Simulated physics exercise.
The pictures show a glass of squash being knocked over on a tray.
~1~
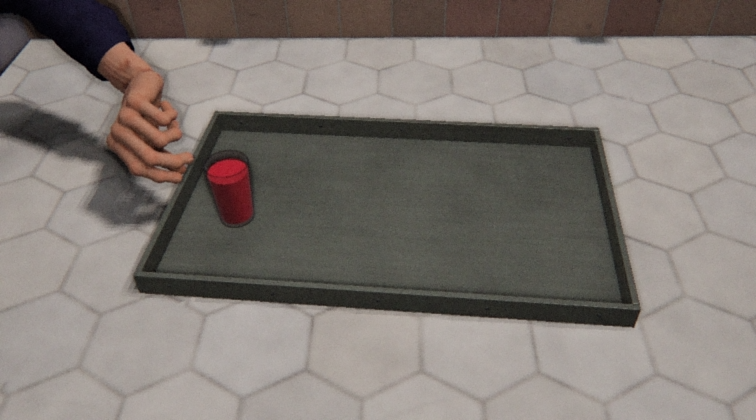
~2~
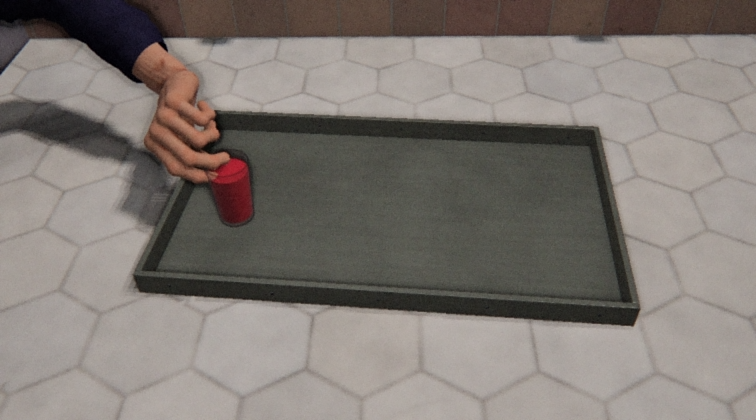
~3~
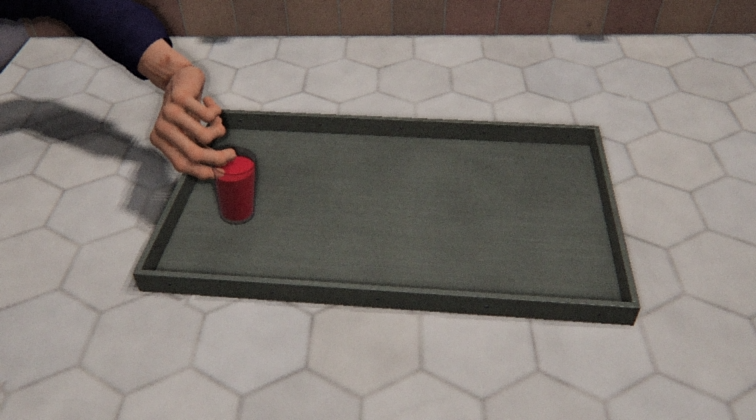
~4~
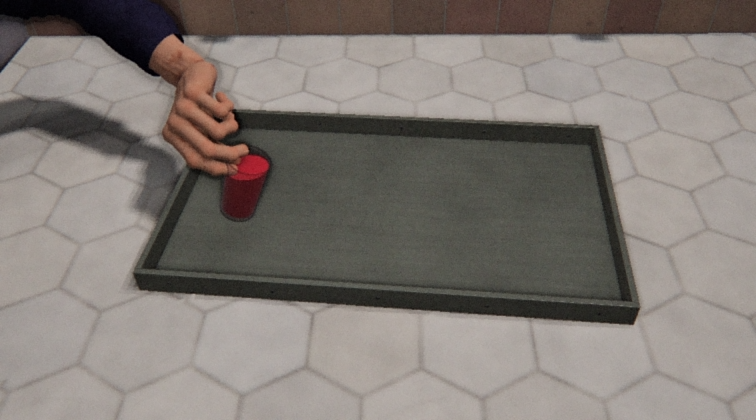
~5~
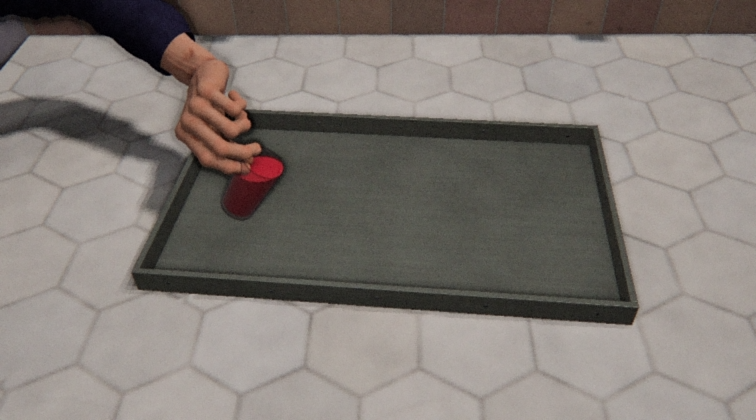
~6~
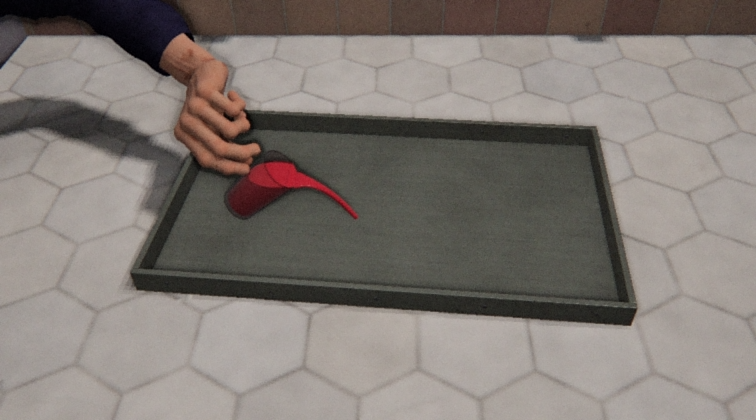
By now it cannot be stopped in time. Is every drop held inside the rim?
Yes, the rim holds it all.
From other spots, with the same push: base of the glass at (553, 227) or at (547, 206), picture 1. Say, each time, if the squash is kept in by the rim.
In the first try it gets out on to the top; in the second it escapes from the tray.
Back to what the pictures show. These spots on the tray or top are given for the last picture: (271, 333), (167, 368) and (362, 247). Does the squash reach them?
In the order listed they come out never touched, never touched, caught by it.
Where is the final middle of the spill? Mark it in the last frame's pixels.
The centre comes to rest around (491, 224).
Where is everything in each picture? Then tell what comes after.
It stands upright; glass (231, 188) about three quarters full; tray (390, 287), in the first frame.
Pushed off balance; glass about three quarters full, surface at (228, 171), in the second frame.
Pushed off balance; glass (235, 186) about three quarters full, in the third frame.
Pushed off balance; glass about three quarters full, surface at (247, 168); tray (390, 285), in the fourth frame.
Pushed off balance; glass (251, 184) tipped 30°, in the fifth frame.
It is falling; glass (261, 186) tipped 45°, in the sixth frame.
Shortly, the glass lies in the tray; the puddle covers about as much as a plate; none is outside.
Then, the puddle covers about as much as a tray; none is outside.
At the finish, the puddle covers about as much as a tray; none is outside.
